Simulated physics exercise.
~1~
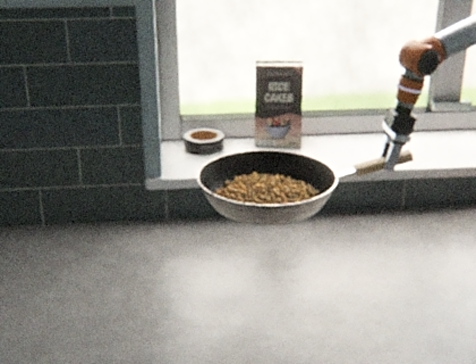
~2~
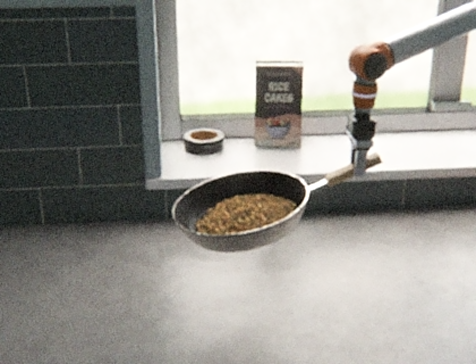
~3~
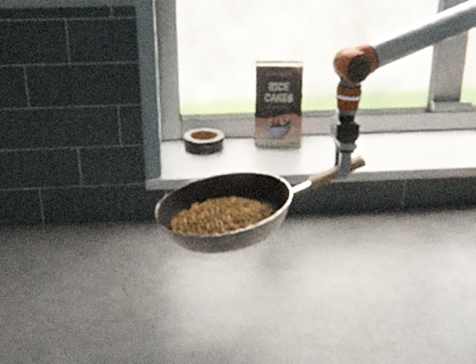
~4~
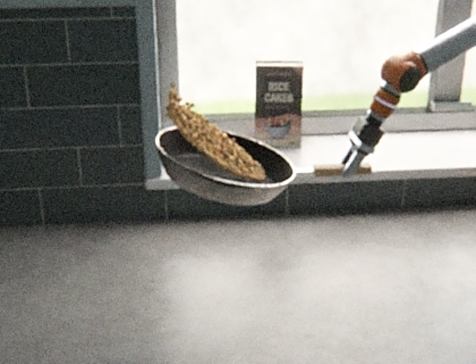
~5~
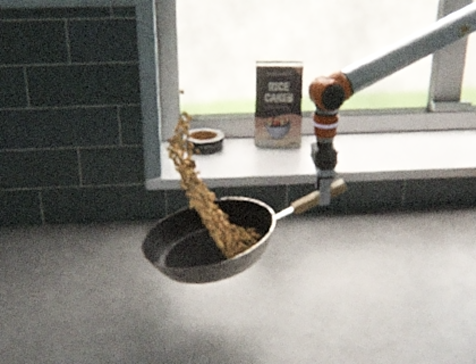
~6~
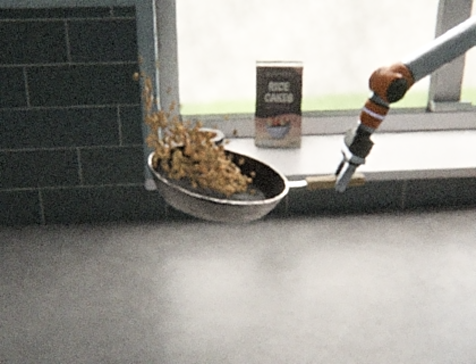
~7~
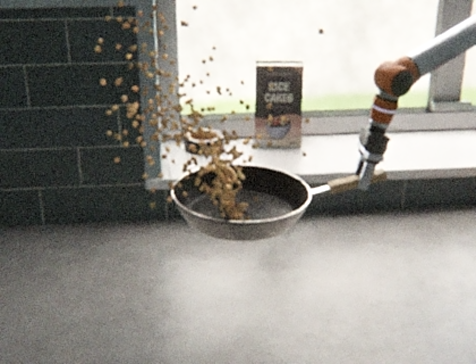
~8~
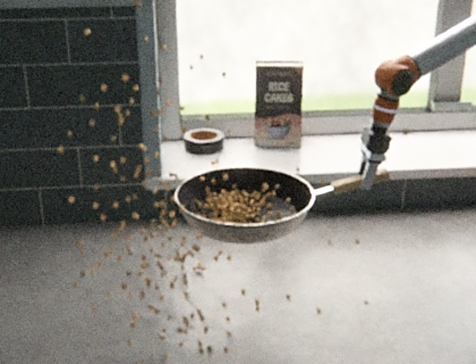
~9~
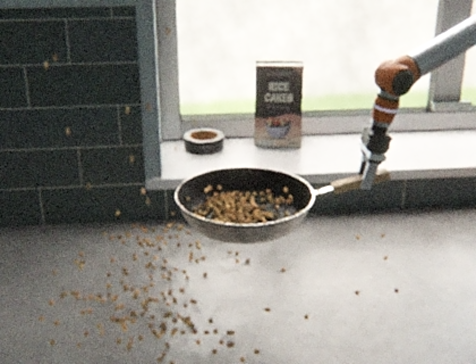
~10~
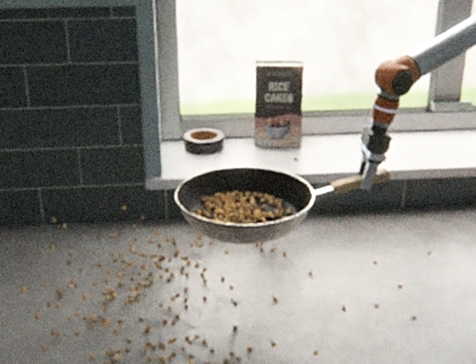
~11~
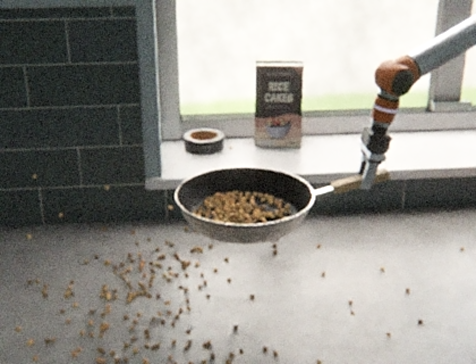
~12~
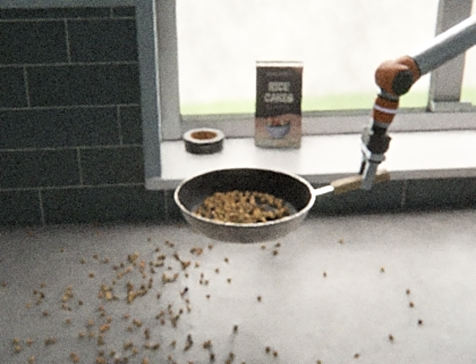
At the start, a robot arm grips a dark frying pan heaped with small brown chickpeas above a grey counter, in front of a window sill holding a box of rice cakes and a small round container. The arm draws the pan to the left and tilts it. It then jerks the pan up, down and up again, and the chickpeas rise in a slanting mass. As the pan shifts right and levels, they scatter high into the air. Some drop back into the pan while many rain onto the counter. Finally, the pan hangs still, partly filled, with chickpeas strewn below.
